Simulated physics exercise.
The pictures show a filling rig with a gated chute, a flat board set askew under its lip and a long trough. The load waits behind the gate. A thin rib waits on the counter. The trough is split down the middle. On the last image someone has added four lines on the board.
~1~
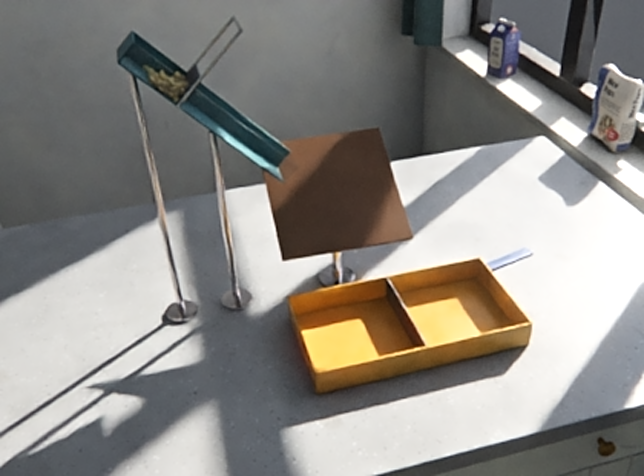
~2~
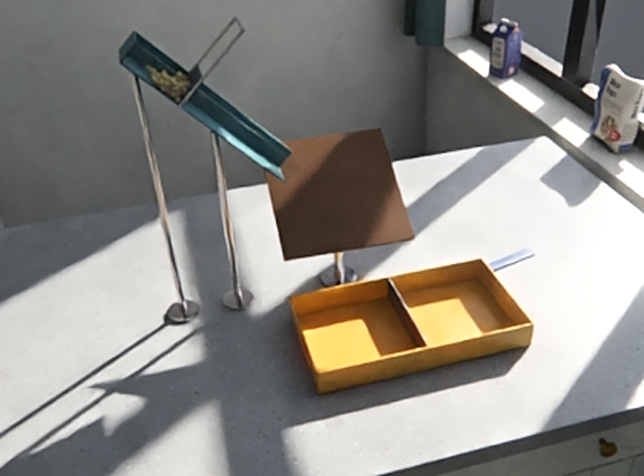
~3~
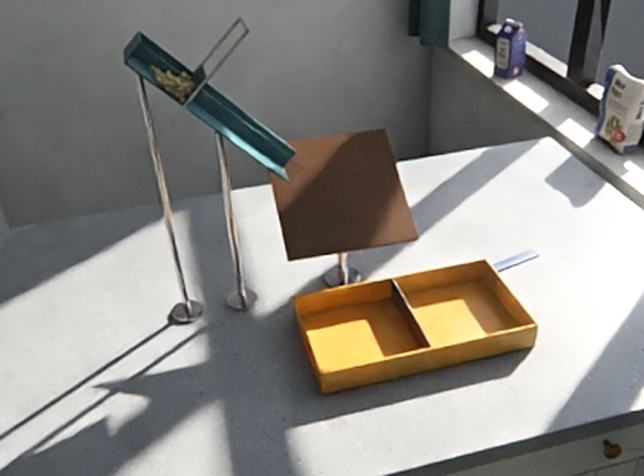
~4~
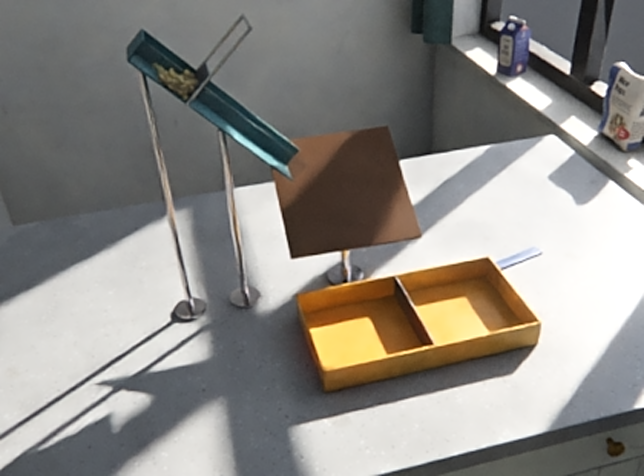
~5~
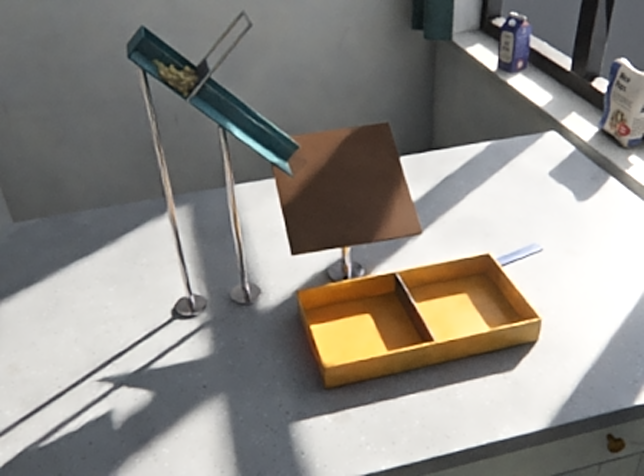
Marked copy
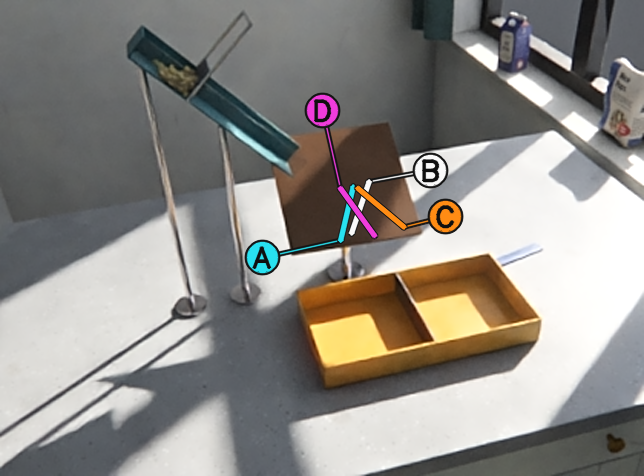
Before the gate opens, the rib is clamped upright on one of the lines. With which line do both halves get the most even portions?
The answer is line C.
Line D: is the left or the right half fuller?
Left.
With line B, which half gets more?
More lands on the left.
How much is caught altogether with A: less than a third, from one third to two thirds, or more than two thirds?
It is more than two thirds.
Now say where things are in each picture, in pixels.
Load behind the gate (167, 84), soya beans; lip of the chute (280, 175), sloping fairly steeply, in the first frame.
Middle of the board (335, 190), tilted fairly steeply; middle of its low edge (351, 249); of its high edge (321, 136), in the second frame.
Front corners of the trough (321, 373) and (538, 324); front end of its middle wall (433, 348); gate still shut (202, 75), in the third frame.
Middle of the load (176, 82); lip (289, 173), in the fourth frame.
Middle of the load (176, 79); lip (289, 170), in the fifth frame.
On the marked copy, line A from (353, 186) to (340, 240); line B from (369, 181) to (351, 233); line C from (357, 188) to (404, 226); line D from (340, 188) to (374, 235).
For line A, of what is caught, almost all in the left half, about a tenth in the right.
For line B, of what is caught, every piece in the left half, not one piece in the right.
For line C, of what is caught, roughly half in the left half, roughly half in the right.
For line D, of what is caught, the larger part in the left half, about a tenth in the right.
